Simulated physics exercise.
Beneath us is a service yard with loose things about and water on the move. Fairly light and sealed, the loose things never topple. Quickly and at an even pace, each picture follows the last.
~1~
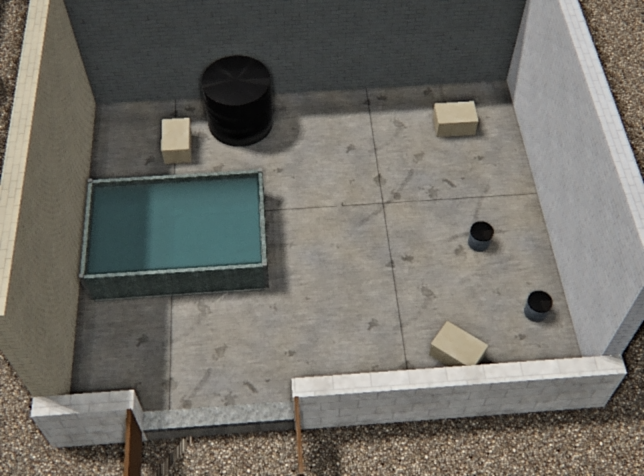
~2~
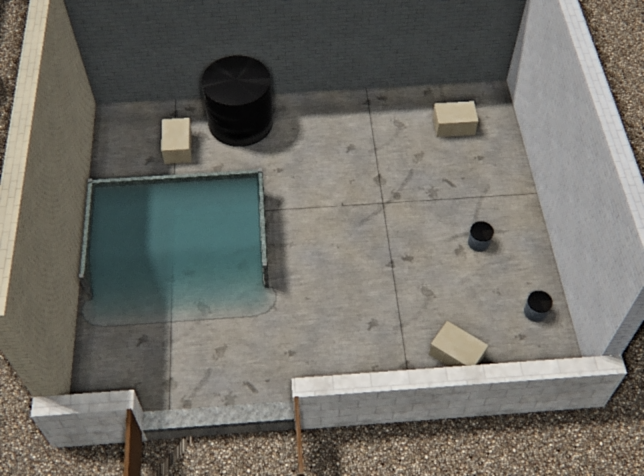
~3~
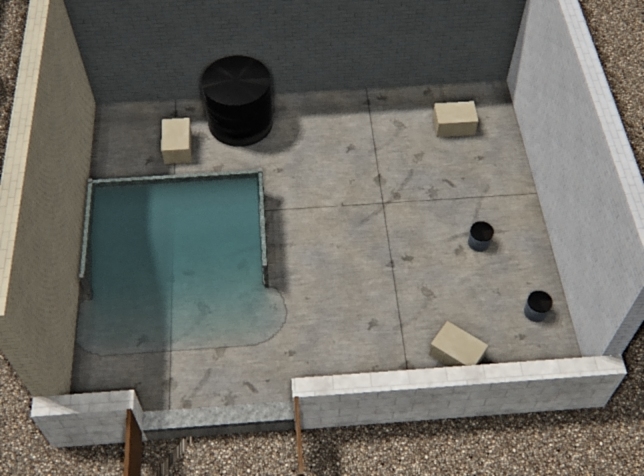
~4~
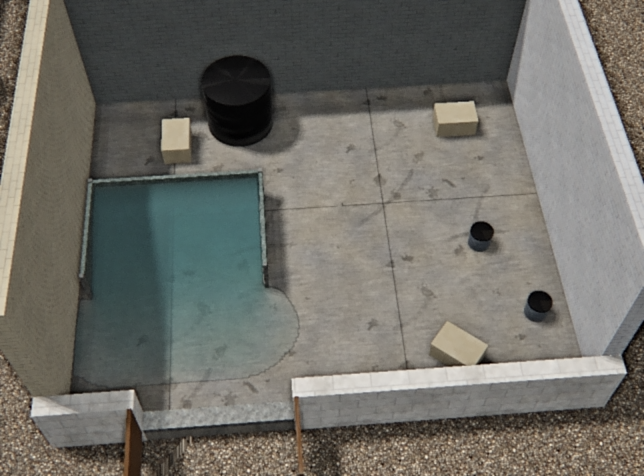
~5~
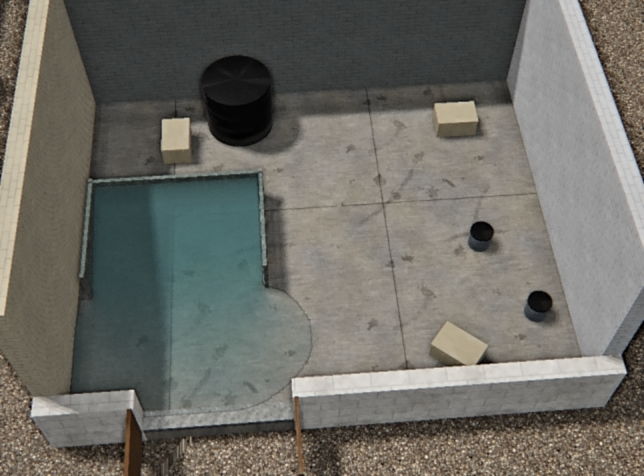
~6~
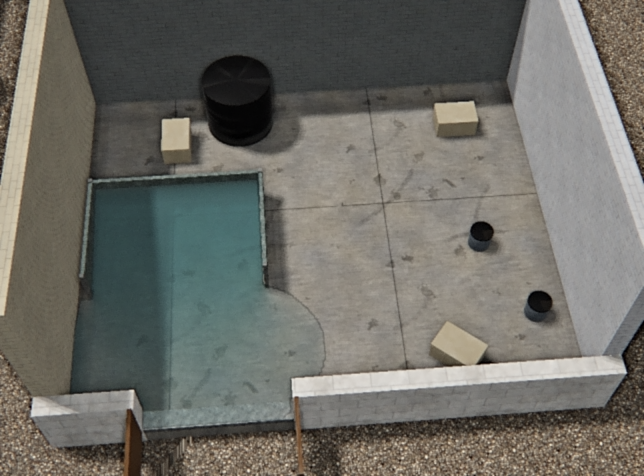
Teal water spreads from an open-fronted tank across the yard floor while the crates stay still.
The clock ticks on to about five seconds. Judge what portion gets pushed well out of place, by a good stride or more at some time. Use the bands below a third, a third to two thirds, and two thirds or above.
It falls below a third.
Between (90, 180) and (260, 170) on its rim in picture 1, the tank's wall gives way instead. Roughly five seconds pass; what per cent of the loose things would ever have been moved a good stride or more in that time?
Close to 40 %.
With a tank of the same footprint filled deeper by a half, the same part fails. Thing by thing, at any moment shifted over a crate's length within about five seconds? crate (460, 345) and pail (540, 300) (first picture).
First one: Travelled that far, second one: Travelled that far.
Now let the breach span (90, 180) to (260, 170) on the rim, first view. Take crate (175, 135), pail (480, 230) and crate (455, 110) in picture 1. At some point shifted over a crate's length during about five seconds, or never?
Here is how they go, in order: Dislodged that far, fails to go that far, and dislodged that far.
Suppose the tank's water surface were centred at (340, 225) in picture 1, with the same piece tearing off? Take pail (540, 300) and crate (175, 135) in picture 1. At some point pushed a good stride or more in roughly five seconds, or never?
In the order asked: Got displaced that much and lacked the distance.
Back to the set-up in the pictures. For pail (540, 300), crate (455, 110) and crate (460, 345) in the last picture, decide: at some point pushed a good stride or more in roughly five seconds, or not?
Item one never gets that far, item two never gets that far, item three gets that far.
A moment on, 0 of 5 are well off their spots; 0 afloat.
Next, 0 of 5 are well off their spots; 0 afloat.
Later, 1 of 5 are well off their spots; 0 afloat.
In the end, 1 of 5 are well off their spots, and 1 have been at some point; 0 afloat.
